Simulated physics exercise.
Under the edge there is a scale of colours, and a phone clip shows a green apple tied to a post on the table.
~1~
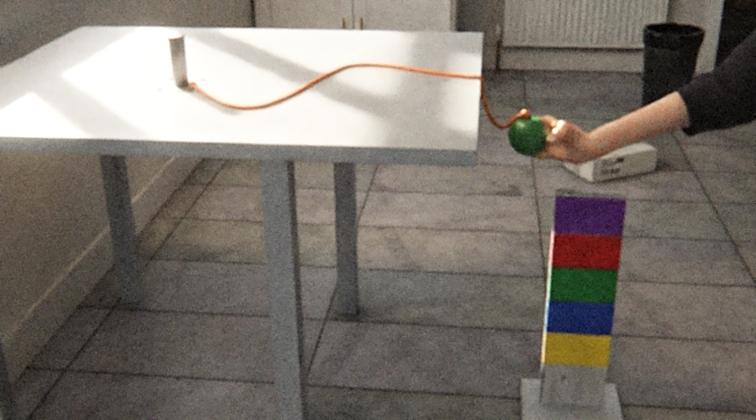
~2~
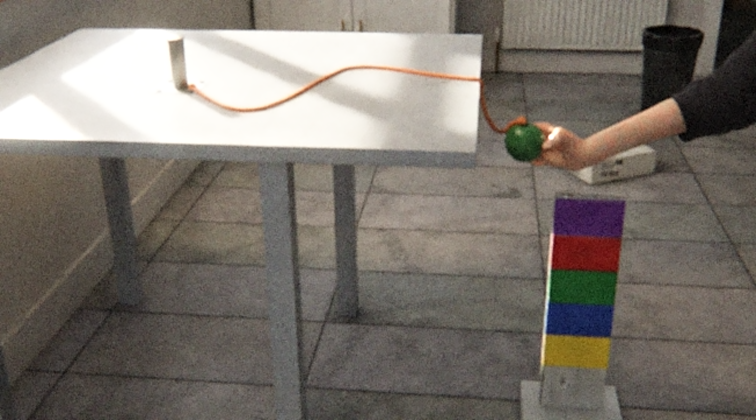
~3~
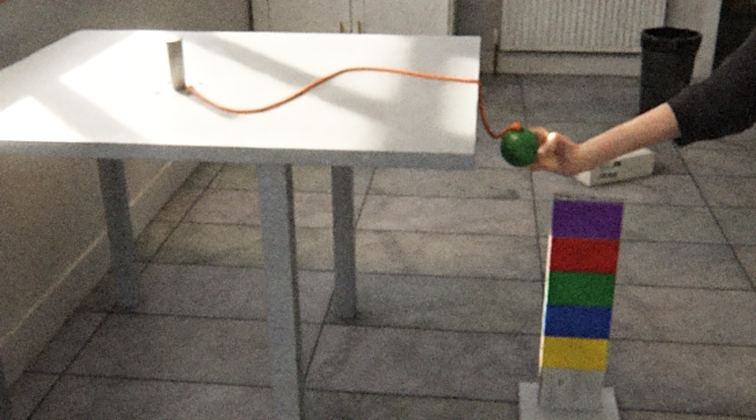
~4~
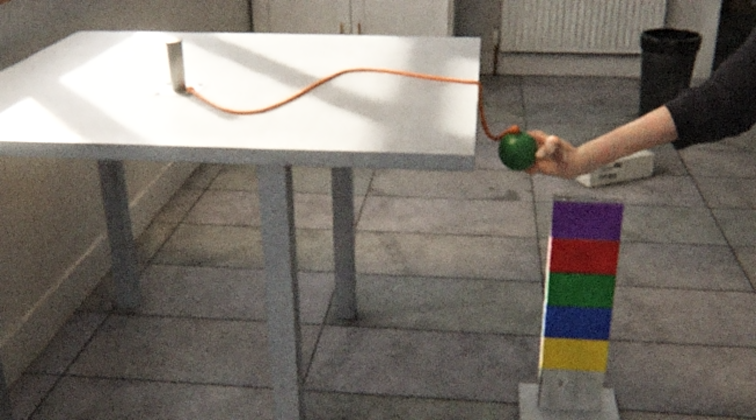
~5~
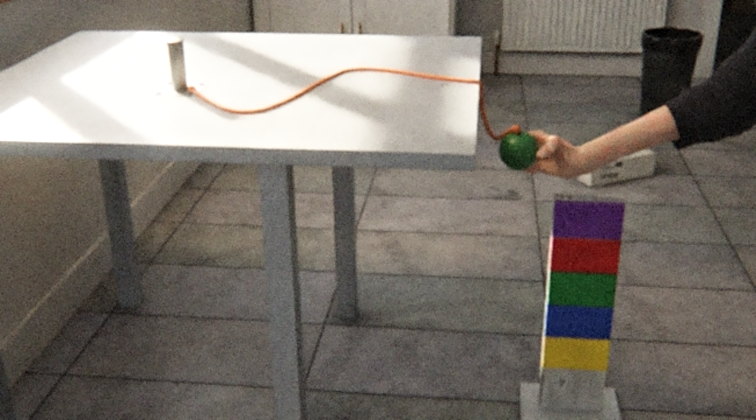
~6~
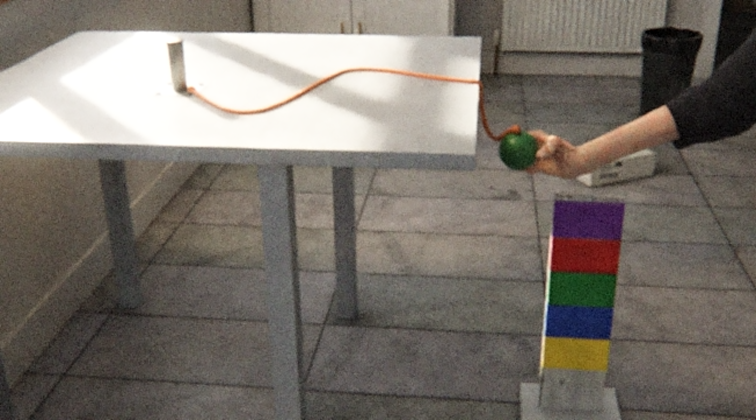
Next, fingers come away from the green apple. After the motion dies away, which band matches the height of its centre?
The blue one.
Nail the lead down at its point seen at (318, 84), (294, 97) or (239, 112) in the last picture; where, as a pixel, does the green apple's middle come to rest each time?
Per try (px, approx.): (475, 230); (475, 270); (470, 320).
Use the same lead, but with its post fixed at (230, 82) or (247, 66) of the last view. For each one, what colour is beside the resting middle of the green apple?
Try by try: Yellow; yellow.
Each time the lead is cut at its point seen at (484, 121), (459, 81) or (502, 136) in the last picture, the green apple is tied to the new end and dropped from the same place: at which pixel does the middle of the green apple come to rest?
(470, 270), (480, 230), (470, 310).
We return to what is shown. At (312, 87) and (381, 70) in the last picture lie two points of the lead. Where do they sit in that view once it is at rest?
One ends up around (398, 93), the other around (478, 127).
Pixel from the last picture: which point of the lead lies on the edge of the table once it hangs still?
Position: Approx. (358, 70).
Soon after, apple near (468, 299); level with green.
After that, apple near (472, 324); level with blue.
In the end, apple near (469, 325); level with blue. At blue.
